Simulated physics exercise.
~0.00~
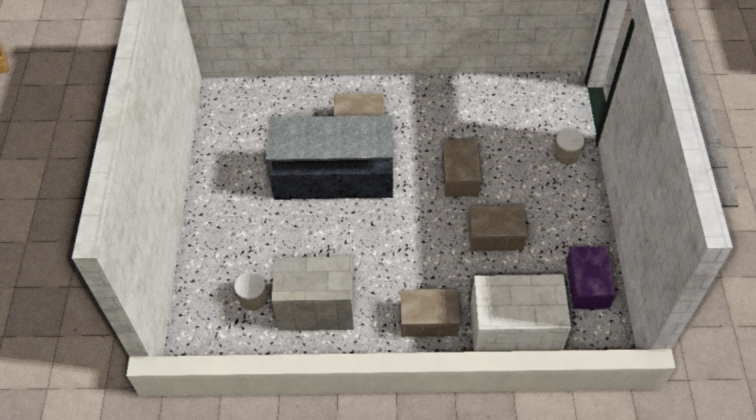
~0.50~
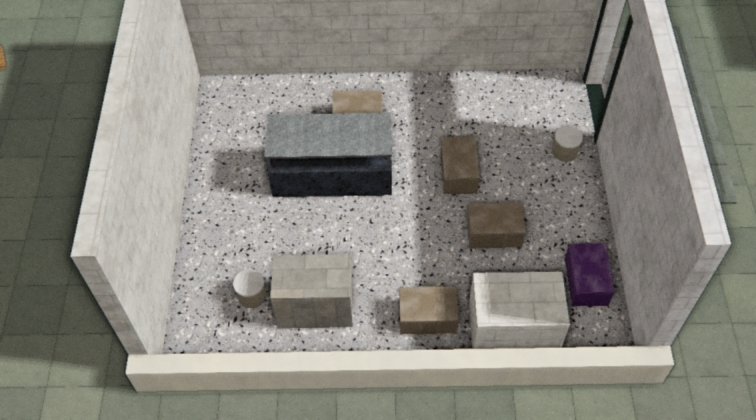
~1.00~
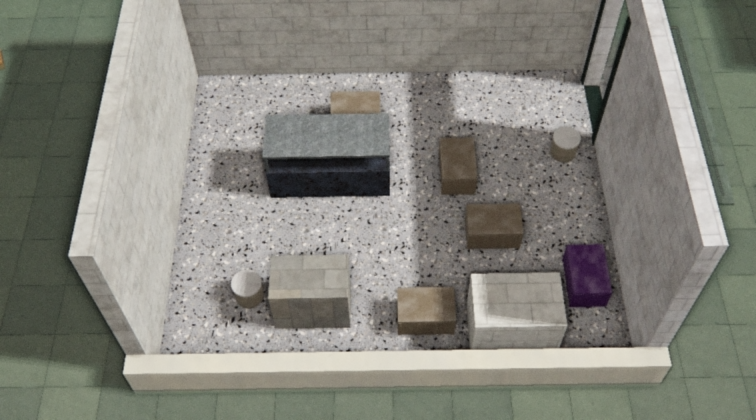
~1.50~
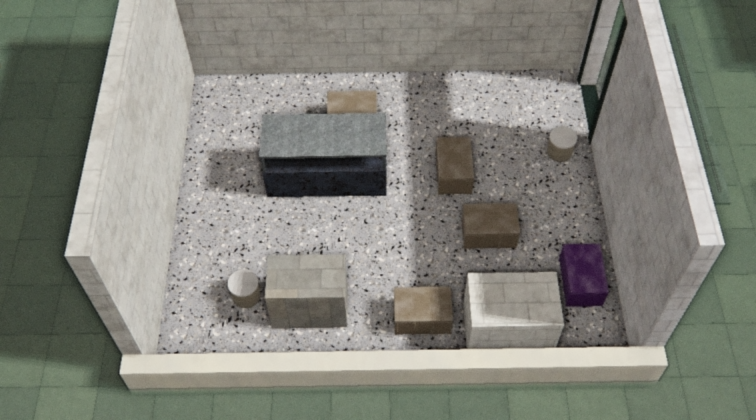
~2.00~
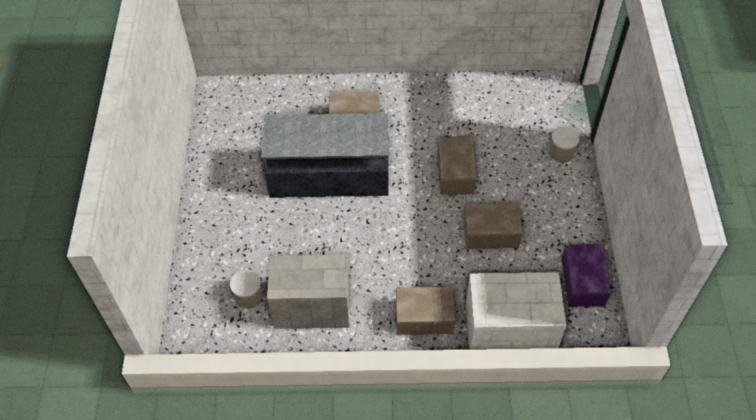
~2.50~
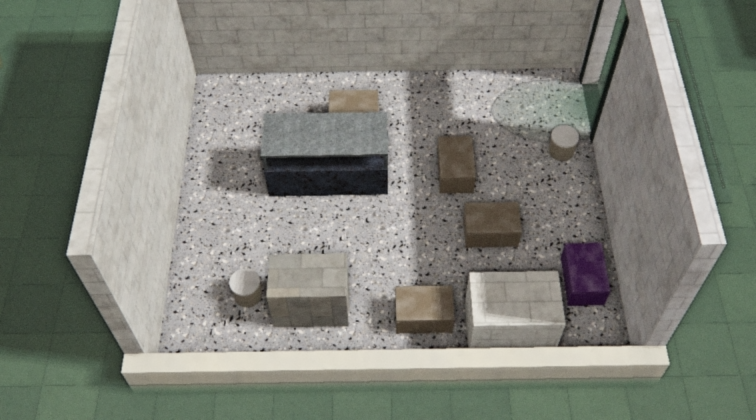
In a small walled room, water spreads in from the right doorway while everything inside stays still.
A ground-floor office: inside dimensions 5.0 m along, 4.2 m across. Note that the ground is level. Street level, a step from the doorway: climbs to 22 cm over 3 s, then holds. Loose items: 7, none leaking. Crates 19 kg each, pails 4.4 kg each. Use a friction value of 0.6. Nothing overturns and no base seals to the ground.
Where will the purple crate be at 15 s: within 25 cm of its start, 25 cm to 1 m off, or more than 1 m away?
My guess is it barely budges.
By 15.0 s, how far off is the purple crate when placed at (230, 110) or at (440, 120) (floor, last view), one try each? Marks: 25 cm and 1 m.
In turn: It gets carried off; it ends far away.
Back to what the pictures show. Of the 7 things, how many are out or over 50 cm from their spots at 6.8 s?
That would be 1.
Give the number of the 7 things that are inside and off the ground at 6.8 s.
0 at that moment.
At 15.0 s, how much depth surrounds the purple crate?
Roughly 8 cm at that moment.
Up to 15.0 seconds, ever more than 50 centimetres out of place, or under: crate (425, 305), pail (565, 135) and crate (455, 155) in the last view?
Result, in order: Lower / lower / higher.
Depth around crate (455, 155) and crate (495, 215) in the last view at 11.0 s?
Some 6 cm at the first, some 3 cm at the second.
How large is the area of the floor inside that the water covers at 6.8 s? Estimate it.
Flooded: Near 11.5 m2.
After 3.5 s the purple crate is near (587, 267), 0.0 m from its start, aground; 0 afloat.
After 6.8 s the purple crate is near (587, 267), 0.0 m from its start, aground; 0 afloat.
After 11.0 s the purple crate is near (587, 267), 0.0 m from its start, aground; 2 afloat.
After 15.0 s the purple crate is near (589, 258), 0.1 m from its start, afloat; 6 afloat.
